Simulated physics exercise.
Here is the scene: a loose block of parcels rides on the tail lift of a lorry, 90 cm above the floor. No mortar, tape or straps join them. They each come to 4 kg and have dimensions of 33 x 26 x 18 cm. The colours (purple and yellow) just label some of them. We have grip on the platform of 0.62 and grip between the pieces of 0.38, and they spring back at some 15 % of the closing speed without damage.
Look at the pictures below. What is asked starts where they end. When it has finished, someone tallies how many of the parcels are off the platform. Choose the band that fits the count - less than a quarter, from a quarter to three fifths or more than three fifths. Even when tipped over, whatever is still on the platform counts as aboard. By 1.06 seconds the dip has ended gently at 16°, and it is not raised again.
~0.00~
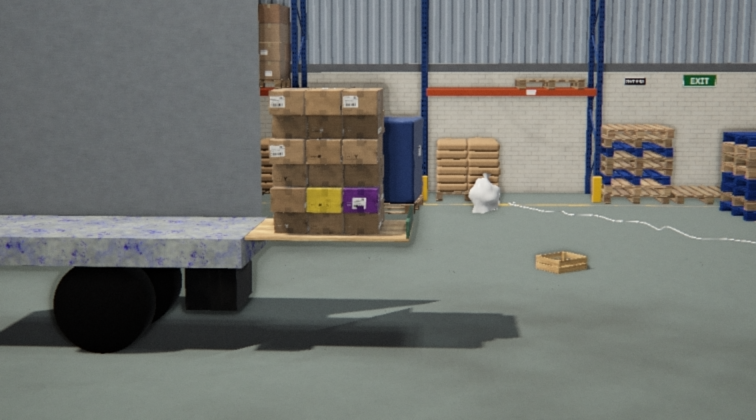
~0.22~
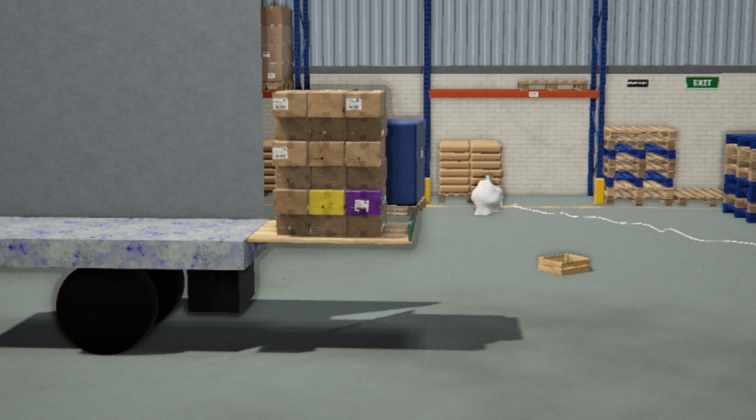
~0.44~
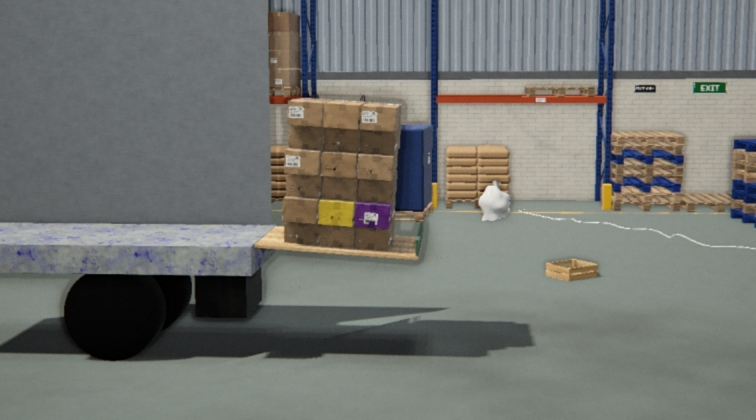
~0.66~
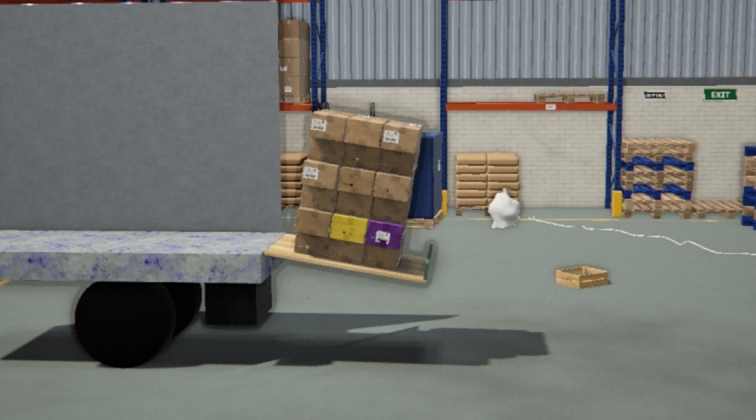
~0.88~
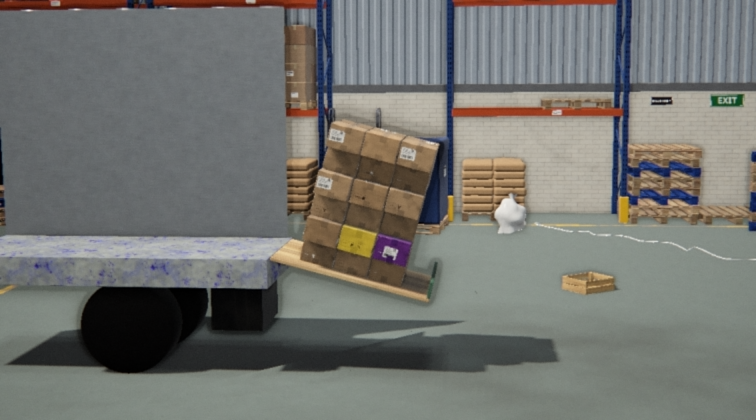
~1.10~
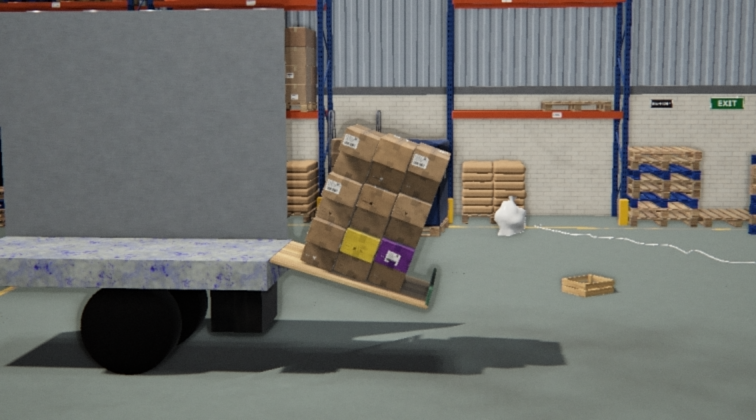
The band that fits is from a quarter to three fifths.
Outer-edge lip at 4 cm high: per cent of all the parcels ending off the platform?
Result under that change: 70 per cent.
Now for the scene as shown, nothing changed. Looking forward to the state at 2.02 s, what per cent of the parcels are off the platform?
50 per cent at that moment.
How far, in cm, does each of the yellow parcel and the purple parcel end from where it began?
Result: Yellow at 30 cm, purple at 50 cm.
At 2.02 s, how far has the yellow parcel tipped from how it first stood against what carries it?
30°.
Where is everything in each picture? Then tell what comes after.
In the first frame (we follow the side turned to the camera; the camera pans a little; leans and shifts are taken against what carries them), platform's outer corner (407, 240) slope 0°; yellow parcel (324, 201); purple parcel (360, 201); no piece has moved.
The second frame shows platform's outer corner (410, 243) slope 0°; purple parcel (363, 203).
The third frame shows platform's outer corner (417, 259) slope 4°; purple parcel (372, 216).
The fourth frame shows platform's outer corner (424, 282) slope 9°; purple parcel (384, 235).
The fifth frame shows platform's outer corner (427, 301) slope 14°; yellow parcel (356, 242).
The sixth frame shows platform's outer corner (426, 307) slope 16°; yellow parcel (359, 246) tipped 4°; purple parcel (394, 257) tipped 4°; steepest lean 5°, the parcel at (359, 145); 36 stirred so far.
Around 1.48 s, slope 16°; 4 of the 36 parcels off the platform; purple parcel tipped 27°; yellow parcel tipped 25°.
Around 2.02 s, slope 16°; 18 of the 36 parcels off the platform; purple parcel tipped 44°; yellow parcel tipped 33°.
Finally (4.1 s), slope 16°; 18 of the 36 parcels off the platform; purple parcel tipped 45°; yellow parcel tipped 33°. That is 50 per cent. Seen by the last camera, middles, purple parcel near (428, 266), yellow parcel near (379, 245).
